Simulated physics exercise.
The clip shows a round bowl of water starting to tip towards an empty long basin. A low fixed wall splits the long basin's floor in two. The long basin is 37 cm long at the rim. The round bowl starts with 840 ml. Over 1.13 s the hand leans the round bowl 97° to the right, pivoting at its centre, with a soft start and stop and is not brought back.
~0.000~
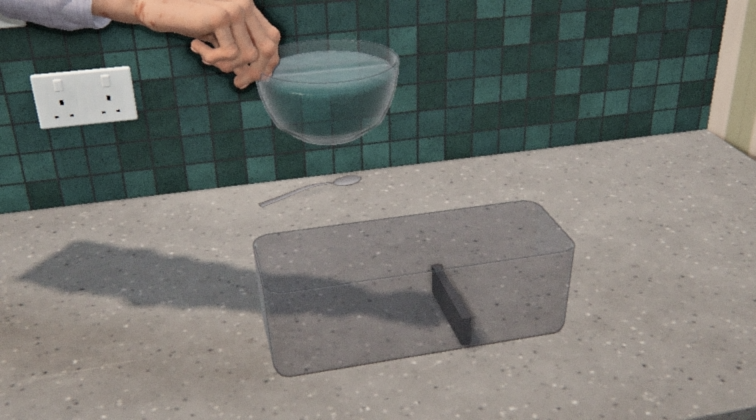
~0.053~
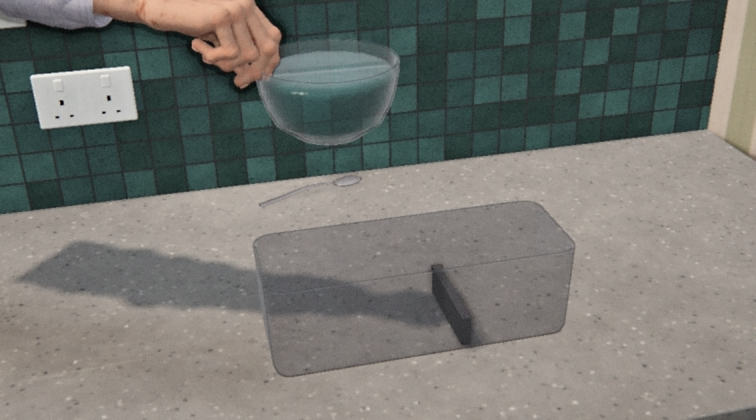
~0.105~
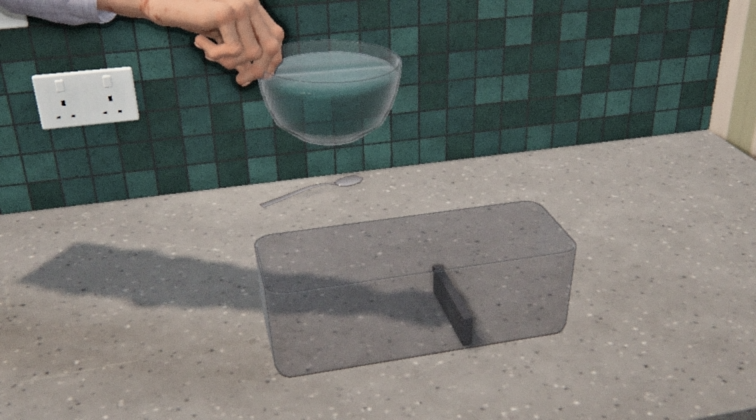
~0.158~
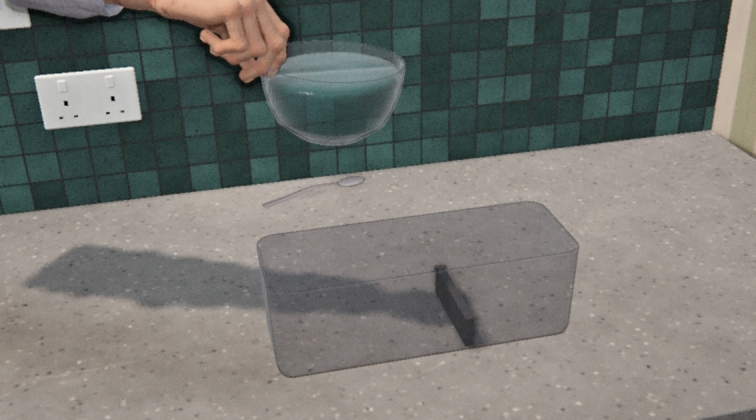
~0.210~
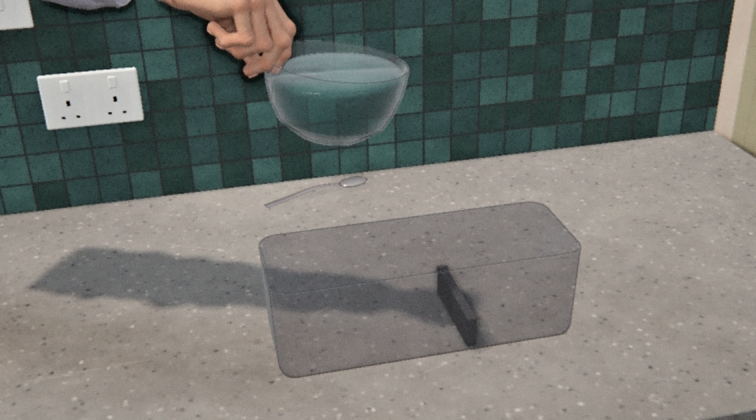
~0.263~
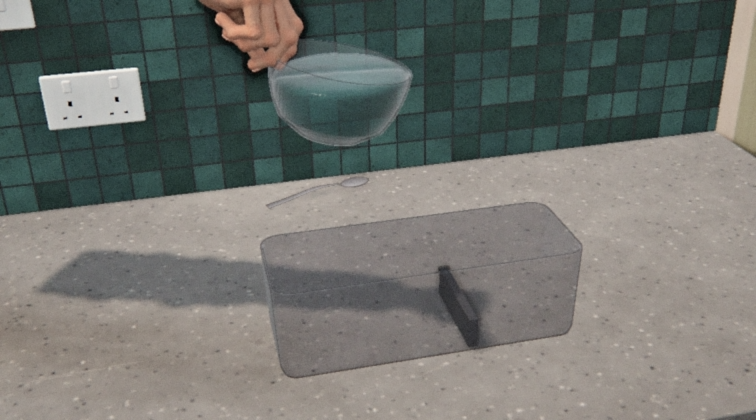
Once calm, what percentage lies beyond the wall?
The far part has some 63 per cent.
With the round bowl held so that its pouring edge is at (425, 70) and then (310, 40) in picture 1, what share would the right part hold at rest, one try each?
First 75, then 10 per cent.
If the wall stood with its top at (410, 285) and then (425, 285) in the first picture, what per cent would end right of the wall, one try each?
In turn about 95 and 90 per cent.
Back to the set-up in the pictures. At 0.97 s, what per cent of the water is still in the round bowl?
About 7 per cent.
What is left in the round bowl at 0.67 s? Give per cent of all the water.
Near 52 in a hundred.
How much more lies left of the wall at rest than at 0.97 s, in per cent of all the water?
Near 24 in a hundred.
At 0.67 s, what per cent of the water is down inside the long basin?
Some 10 per cent.
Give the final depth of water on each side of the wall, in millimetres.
Left about 10 mm, right about 34 mm.
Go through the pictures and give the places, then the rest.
In the first picture, it leans 0°; its right rim is at (395, 55); the water meets the walls at (258, 76) and (392, 63); the long basin's rim runs from (259, 266) to (556, 224); the wall's top is at (451, 292).
In the second picture, it leans 1°; its right rim is at (396, 56); the water meets the walls at (259, 76) and (392, 64).
In the third picture, it leans 2°; its right rim is at (398, 58); the water meets the walls at (261, 76) and (394, 64).
In the fourth picture, it leans 5°; its right rim is at (402, 61); the water meets the walls at (264, 75) and (397, 66).
In the fifth picture, it leans 8°; its right rim is at (405, 66); the water meets the walls at (268, 76) and (401, 67).
In the sixth picture, it leans 12°; its right rim is at (408, 71); the water meets the walls at (271, 77) and (405, 67).
After 0.67 s the tilt is 63° and 52 per cent is still to pour, 2 is left of the wall and 9 right of it.
After 0.97 s the tilt is 93° and 7 per cent is still to pour, 13 is left of the wall and 64 right of it.
After 1.29 s the tilt is 97° and 0 per cent is still to pour, 30 is left of the wall and 68 right of it.
After 1.63 s the tilt is 97° and 0 per cent is still to pour, 35 is left of the wall and 64 right of it.
In the end 36 per cent lies left of the wall, 63 right of it and 1 outside.
